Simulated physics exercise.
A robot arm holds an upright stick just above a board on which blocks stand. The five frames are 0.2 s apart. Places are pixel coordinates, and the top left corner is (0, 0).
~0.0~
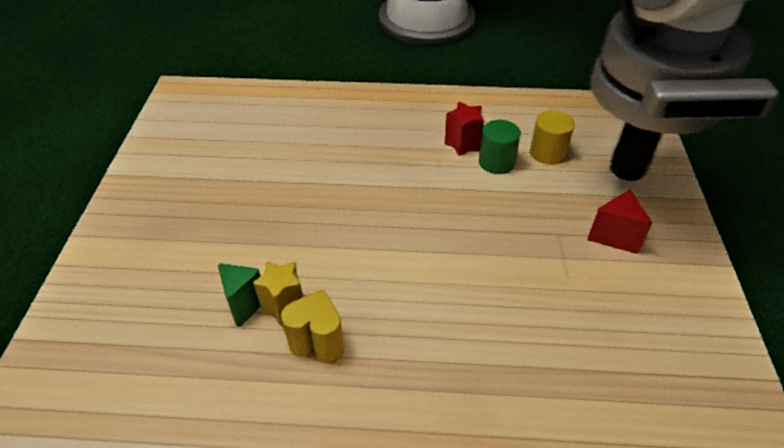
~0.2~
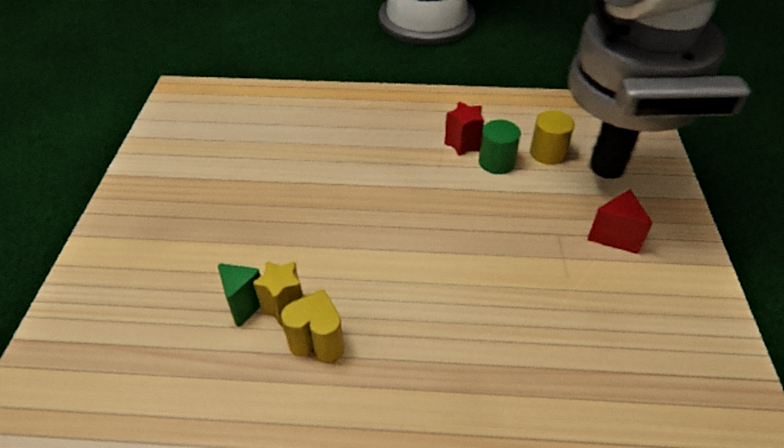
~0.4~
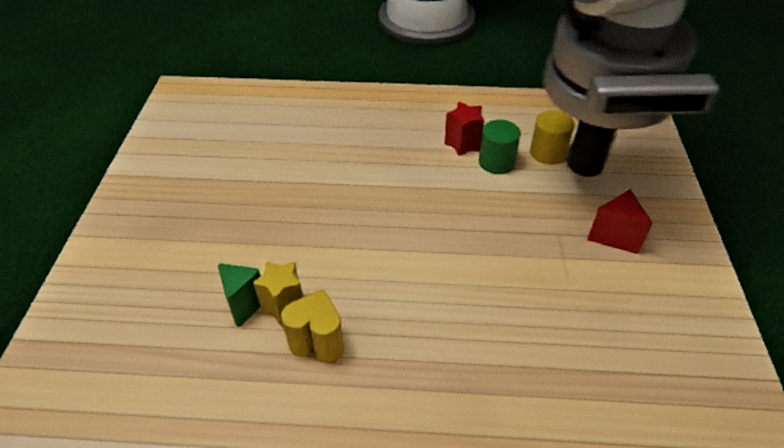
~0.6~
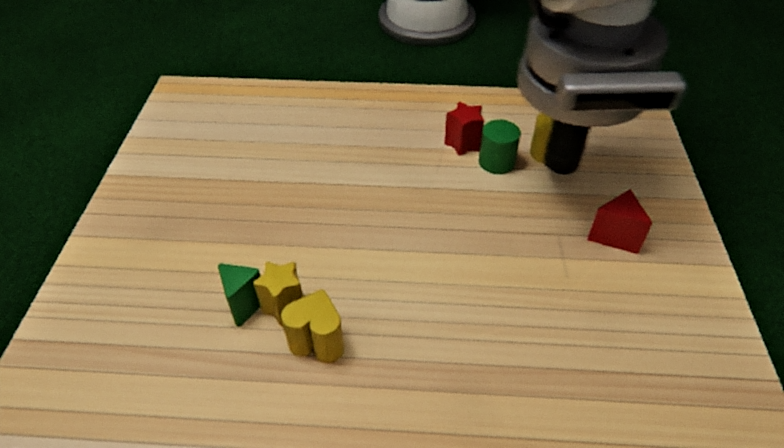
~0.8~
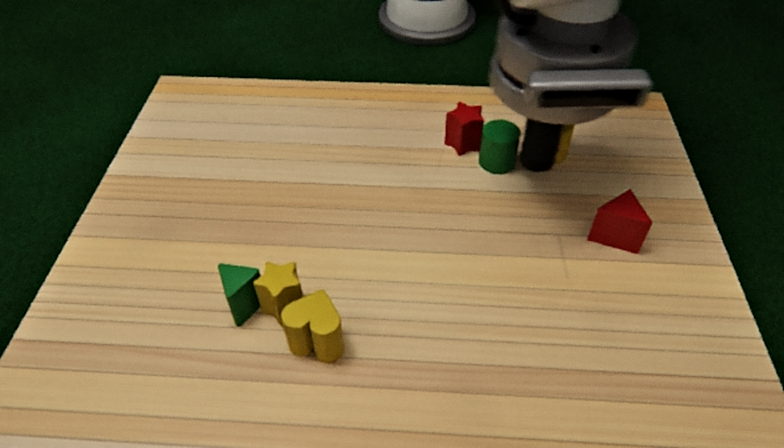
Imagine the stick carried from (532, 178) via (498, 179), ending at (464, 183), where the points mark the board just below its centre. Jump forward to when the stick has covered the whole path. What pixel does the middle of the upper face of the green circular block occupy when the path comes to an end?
Answer: (477, 126).
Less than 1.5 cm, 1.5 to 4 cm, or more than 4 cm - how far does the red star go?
That block covers short of 1.5 cm.
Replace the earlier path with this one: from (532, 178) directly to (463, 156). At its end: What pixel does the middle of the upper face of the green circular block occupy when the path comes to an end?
Expect it around (447, 106).
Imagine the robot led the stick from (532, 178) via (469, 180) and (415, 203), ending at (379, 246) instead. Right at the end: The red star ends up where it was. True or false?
It is false.
On the path given first. Halfway along, stick at (500, 162); red star at (464, 109), turned 15° anticlockwise; green circular block at (485, 126).
At the end, stick at (466, 166); red star at (461, 107); green circular block at (477, 126); yellow circular block in place.
